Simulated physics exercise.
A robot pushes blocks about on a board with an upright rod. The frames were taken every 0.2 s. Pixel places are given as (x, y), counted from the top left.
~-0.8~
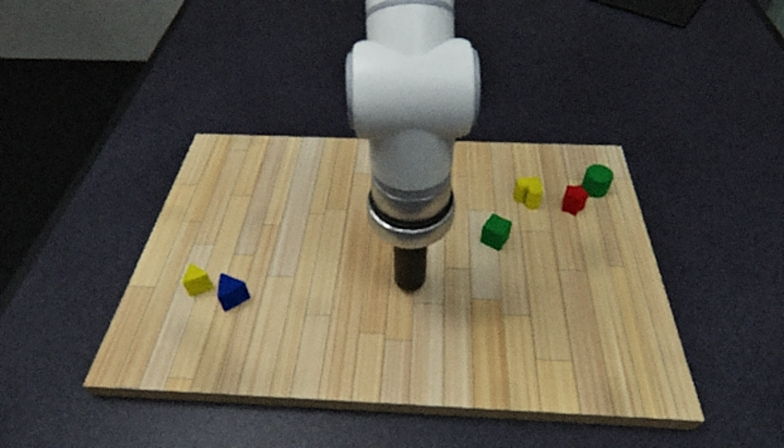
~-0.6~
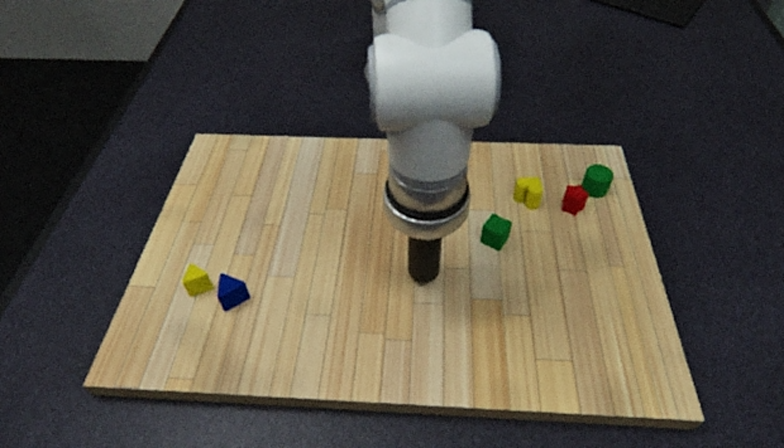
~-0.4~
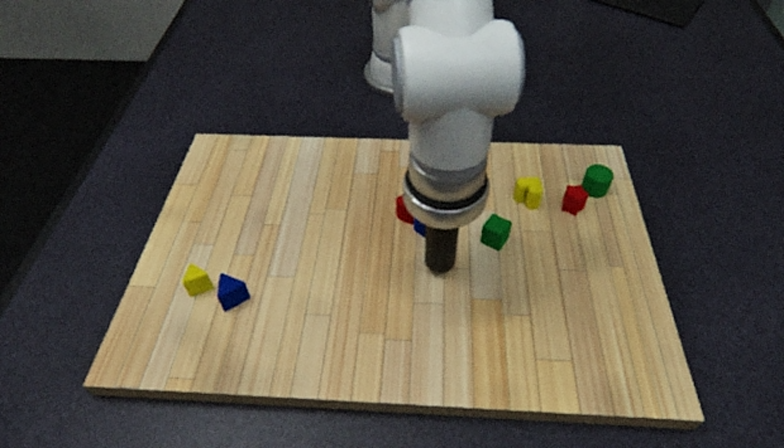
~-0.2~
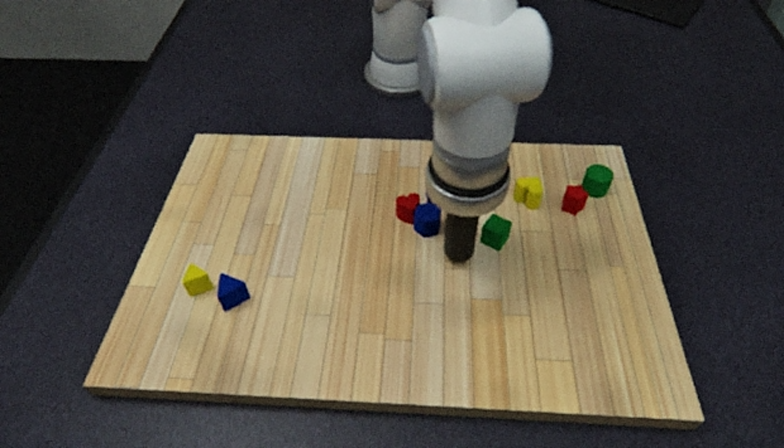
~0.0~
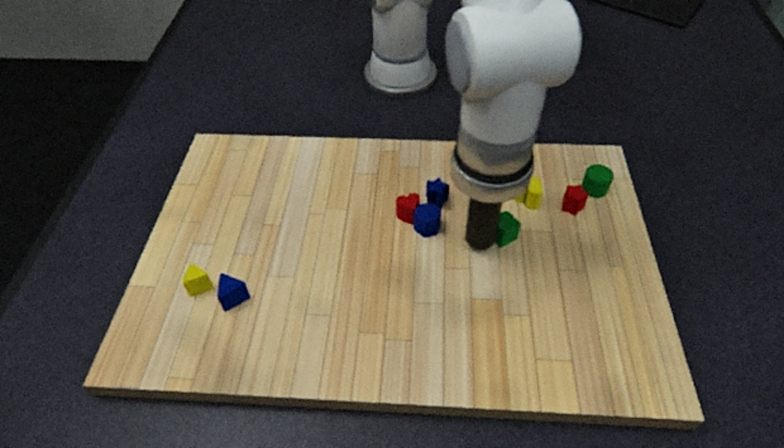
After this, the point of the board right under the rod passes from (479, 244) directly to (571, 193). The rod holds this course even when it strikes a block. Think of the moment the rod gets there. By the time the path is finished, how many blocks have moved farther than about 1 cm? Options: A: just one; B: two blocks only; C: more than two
My pick is C.
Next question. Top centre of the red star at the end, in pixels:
It ends at (593, 191).
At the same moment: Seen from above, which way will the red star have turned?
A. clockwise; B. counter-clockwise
A (clockwise)
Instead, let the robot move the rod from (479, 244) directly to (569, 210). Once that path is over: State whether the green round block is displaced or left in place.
It will end up elsewhere.
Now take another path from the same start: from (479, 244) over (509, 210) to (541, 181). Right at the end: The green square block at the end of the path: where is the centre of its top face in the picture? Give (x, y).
Around (531, 211).
What follows on the original path. One third of the way, rod at (512, 220); green square block at (541, 208), turned 35° clockwise.
Two thirds of the way, rod at (543, 203); green square block at (569, 205), turned 75° clockwise; yellow heart-shaped block at (536, 176), turned 60° anticlockwise.
At the end, rod at (573, 187); green square block at (571, 206), turned 80° clockwise; yellow heart-shaped block at (536, 175), turned 75° anticlockwise; red star at (593, 191), turned 45° clockwise; green round block at (602, 172).
